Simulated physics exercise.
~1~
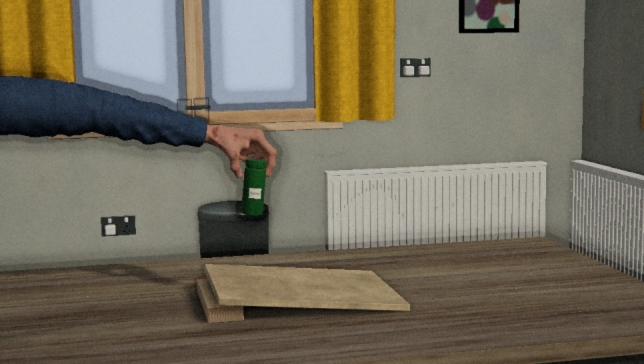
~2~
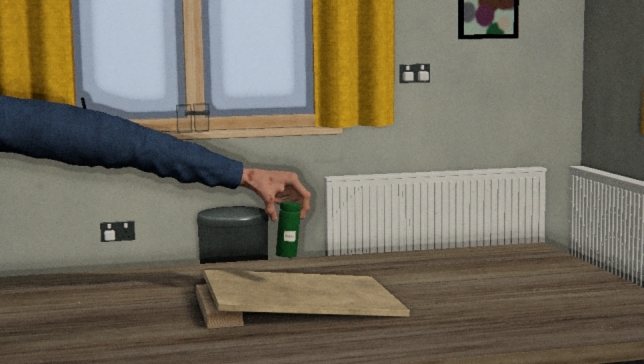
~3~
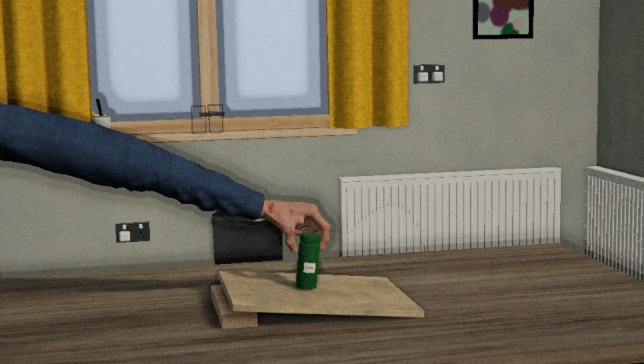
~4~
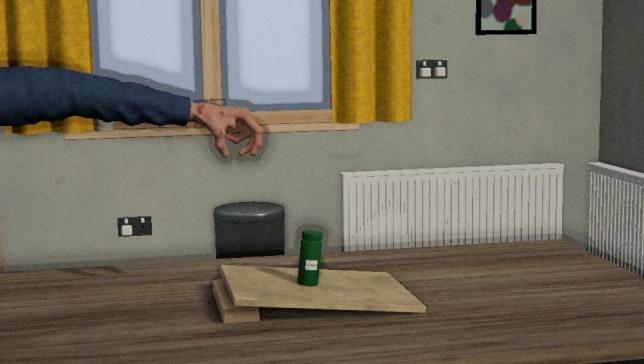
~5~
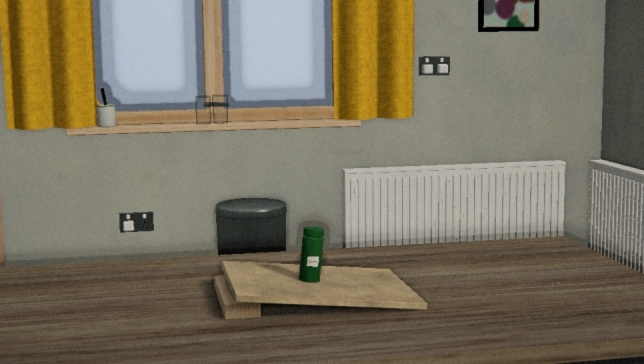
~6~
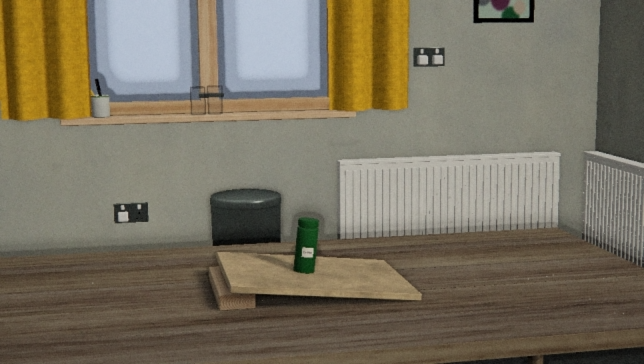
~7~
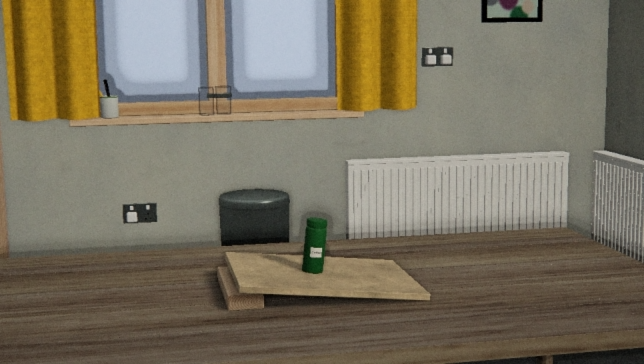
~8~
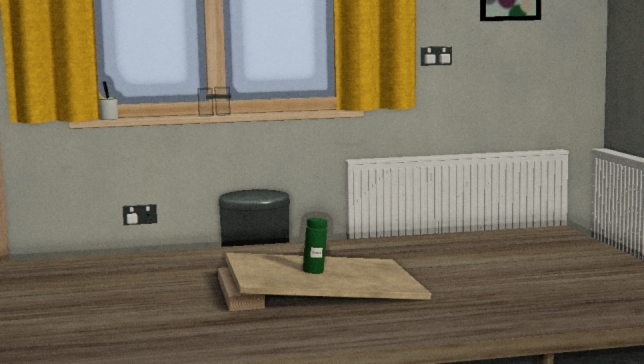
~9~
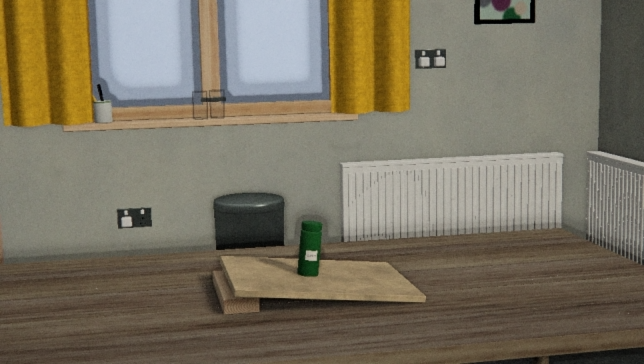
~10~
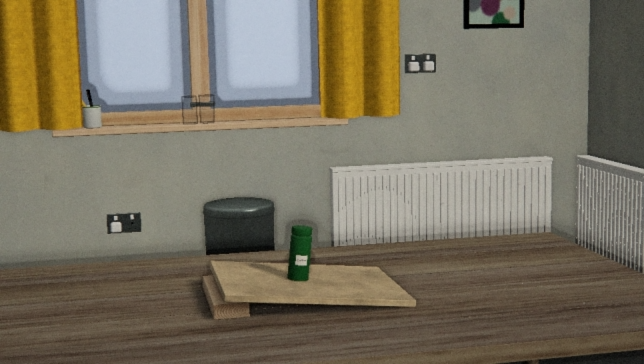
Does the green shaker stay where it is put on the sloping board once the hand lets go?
Yes, it stays where it is put. After the hand lets go and draws back, the green shaker remains upright on the sloping board.
